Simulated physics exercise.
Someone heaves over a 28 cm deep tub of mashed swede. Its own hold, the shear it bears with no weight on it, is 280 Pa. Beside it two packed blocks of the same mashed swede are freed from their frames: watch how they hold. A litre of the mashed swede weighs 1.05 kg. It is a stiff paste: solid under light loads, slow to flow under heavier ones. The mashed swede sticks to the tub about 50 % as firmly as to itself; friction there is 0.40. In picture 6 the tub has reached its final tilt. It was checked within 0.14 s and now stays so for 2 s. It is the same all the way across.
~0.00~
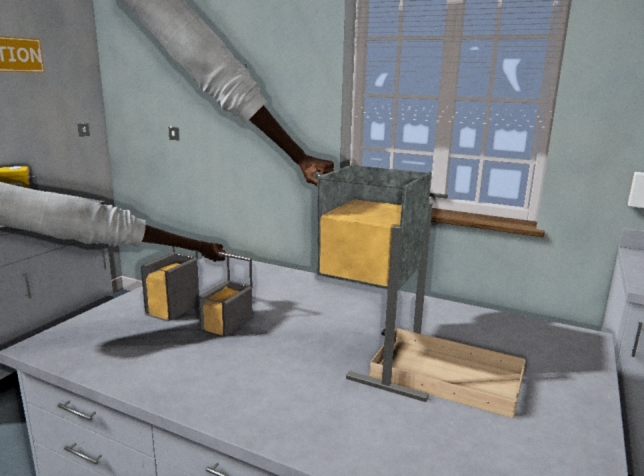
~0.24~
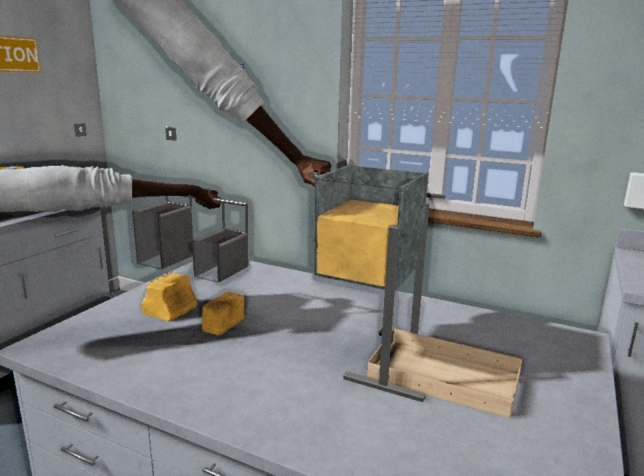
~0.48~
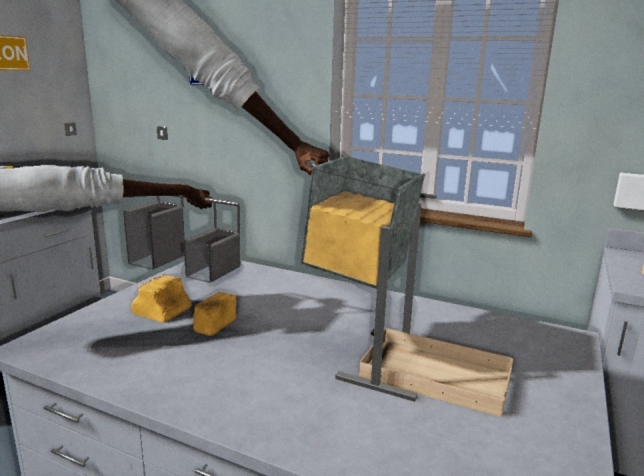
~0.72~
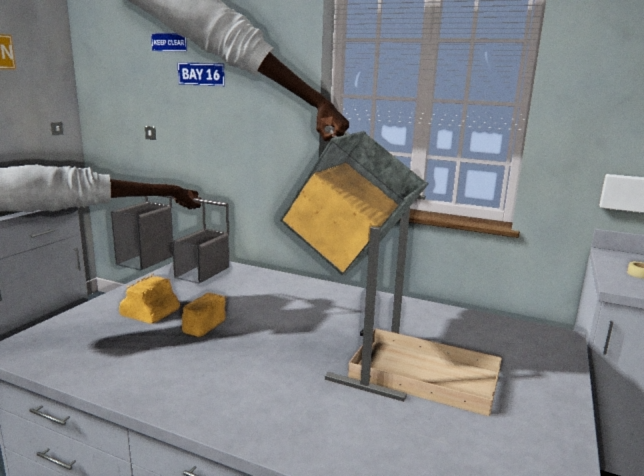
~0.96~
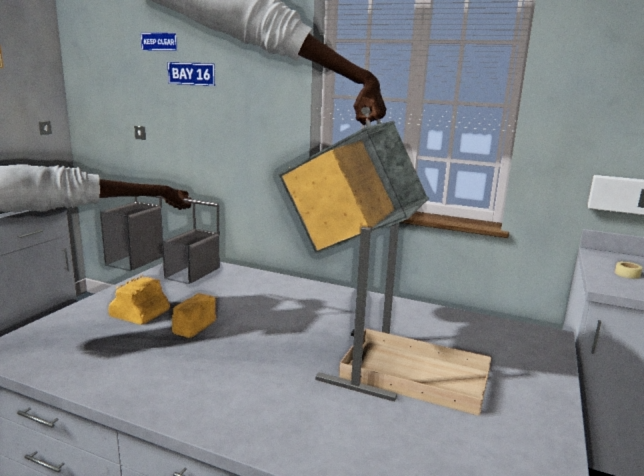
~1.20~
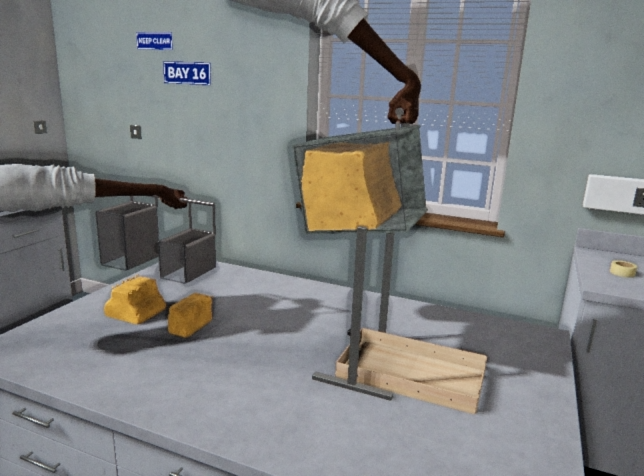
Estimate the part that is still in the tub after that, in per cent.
About 97 %.
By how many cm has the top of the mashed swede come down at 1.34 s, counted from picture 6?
Roughly 3 cm.
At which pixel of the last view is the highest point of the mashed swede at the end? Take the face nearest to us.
Around (333, 168).
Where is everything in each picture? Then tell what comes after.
In the first frame, handle-side rim at (321, 178), tilt 0 degrees; highest point of the mashed swede at (334, 218); test blocks 16 cm, 10 cm high (left to right).
In the second frame, handle-side rim at (318, 178), tilt 0 degrees; highest point of the mashed swede at (331, 218); test blocks 12 cm, 10.0 cm high (left to right).
In the third frame, handle-side rim at (316, 169), tilt 7 degrees; highest point of the mashed swede at (316, 208); test blocks 11 cm, 9.9 cm high (left to right).
In the fourth frame, handle-side rim at (334, 141), tilt 33 degrees; highest point of the mashed swede at (316, 177); test blocks 11 cm, 9.9 cm high (left to right).
In the fifth frame, handle-side rim at (368, 130), tilt 60 degrees; highest point of the mashed swede at (330, 152); test blocks 11 cm, 9.9 cm high (left to right).
In the sixth frame, handle-side rim at (397, 135), tilt 79 degrees; highest point of the mashed swede at (358, 153); test blocks 11 cm, 9.9 cm high (left to right).
By 1.34 s, the tub is at 79 degrees and holds 100 %.
By 1.51 s, the tub is at 79 degrees and holds 98 %.
By 1.68 s, the tub is at 79 degrees and holds 97 %.
By 1.85 s, the tub is at 79 degrees and holds 97 %.
By 3.20 s, at the end, the tub is at 79 degrees and holds 97 %.
